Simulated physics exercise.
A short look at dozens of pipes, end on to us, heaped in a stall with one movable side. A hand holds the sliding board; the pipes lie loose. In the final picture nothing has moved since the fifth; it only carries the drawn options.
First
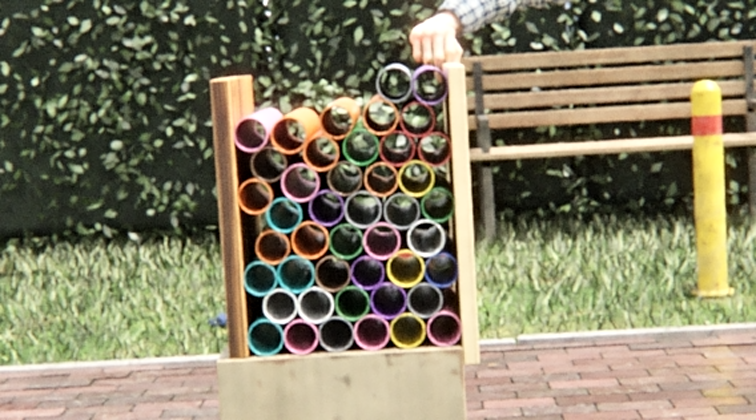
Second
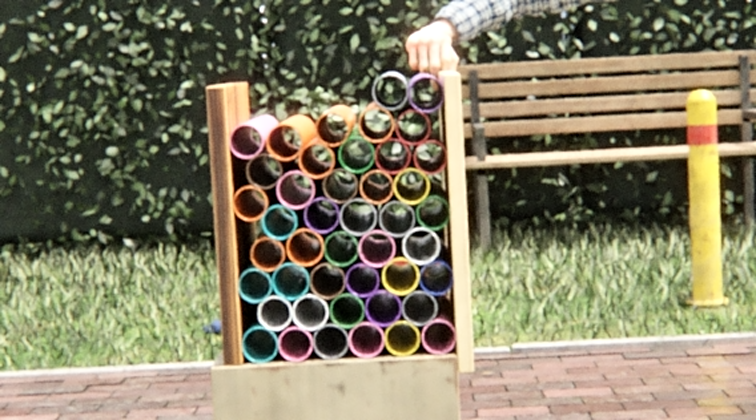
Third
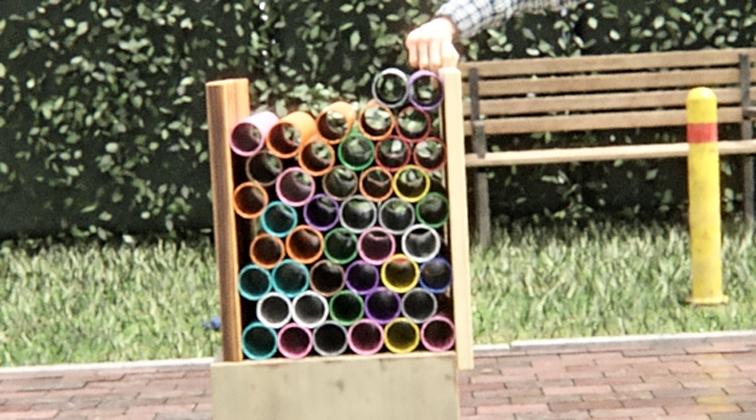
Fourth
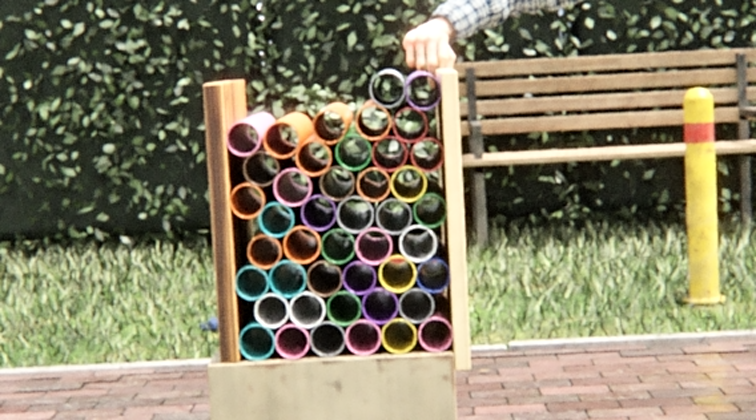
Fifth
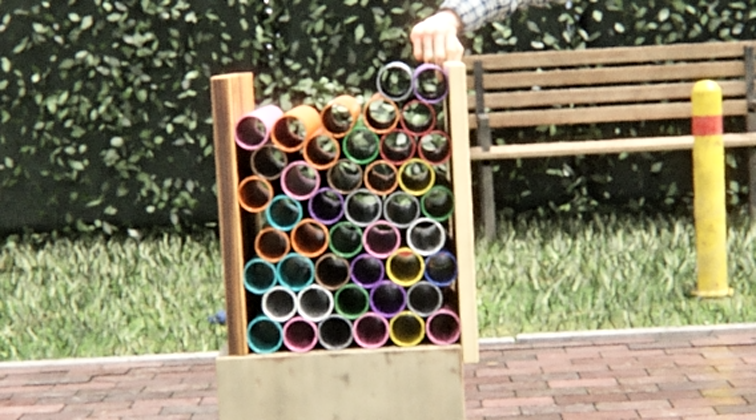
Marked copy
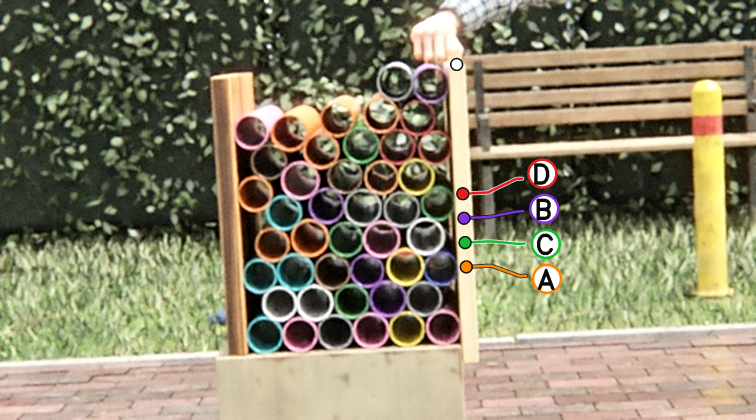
At first, a hand rests on top of the right-hand board of a wooden stall heaped with colourful pipes, before a bench and hedge. The whole view then shifts slightly, with everything drifting left together before returning right, while the hand stays put and the pipes show no clear movement within the stall.
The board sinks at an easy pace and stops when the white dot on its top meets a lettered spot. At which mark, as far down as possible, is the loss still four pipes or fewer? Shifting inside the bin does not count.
The lowest mark that will do is B.
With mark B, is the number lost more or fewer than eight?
At B, fewer than eight.
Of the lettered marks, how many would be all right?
Two of the four.
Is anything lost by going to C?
Yes, at C.
On the copy, A at (466, 267); B at (464, 218); C at (465, 243); D at (463, 194); the white dot at (456, 64).
On B. First, top of the board (452, 131).
Then, top of the board (455, 204).
Finally, top of the board (456, 218), four out over the board.
By contrast, A more than four out over the board; C more than four out over the board; D four out over the board.
